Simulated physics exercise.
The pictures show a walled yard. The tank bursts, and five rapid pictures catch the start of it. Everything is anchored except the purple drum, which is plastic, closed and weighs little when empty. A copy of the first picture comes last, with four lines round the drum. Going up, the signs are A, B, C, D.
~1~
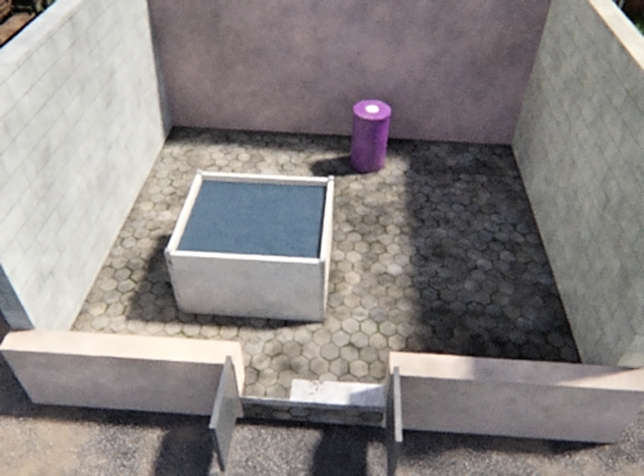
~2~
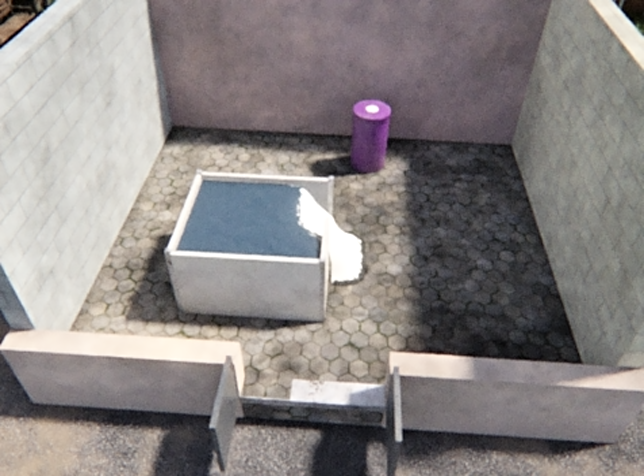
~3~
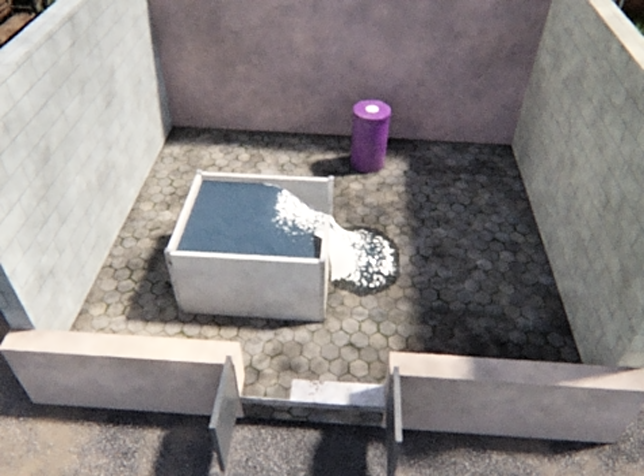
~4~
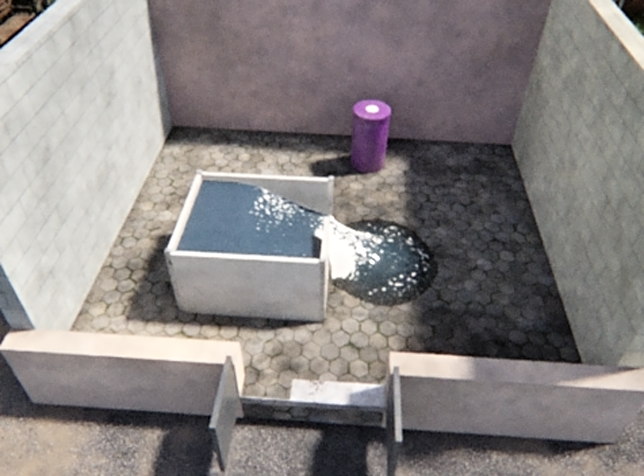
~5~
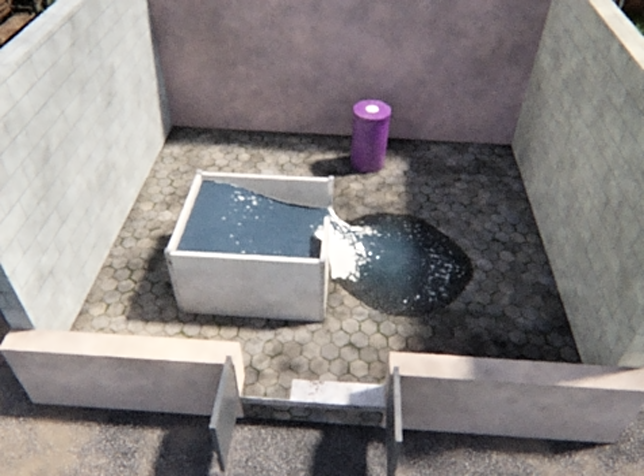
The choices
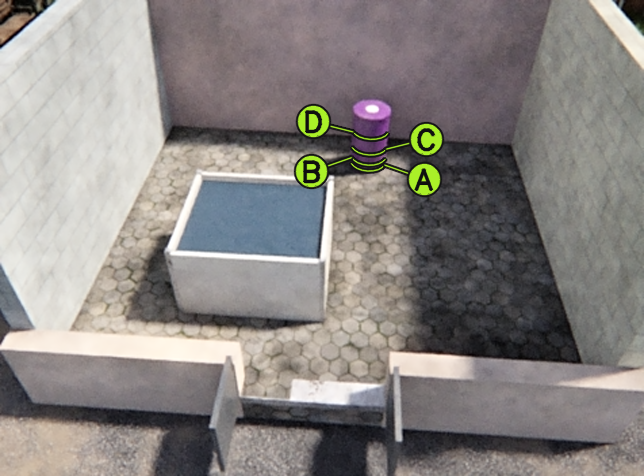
Water gushing from the right side of a full tank in a walled yard, spreading rightward across the paving near a purple drum.
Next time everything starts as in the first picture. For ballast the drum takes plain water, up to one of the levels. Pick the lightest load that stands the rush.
B is the one.
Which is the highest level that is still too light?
A it is.
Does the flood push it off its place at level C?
No, not at all.
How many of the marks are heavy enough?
Three of the four.
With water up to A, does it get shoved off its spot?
Yes, it does.
On the marked copy, A at (367, 171); B at (368, 165); C at (369, 154); D at (370, 139); from the bottom up A, B, C, D.
With A, it is pushed about its own width away.
With B, it shifts by a finger or two and stays.
With C, it does not move.
With D, it does not move.
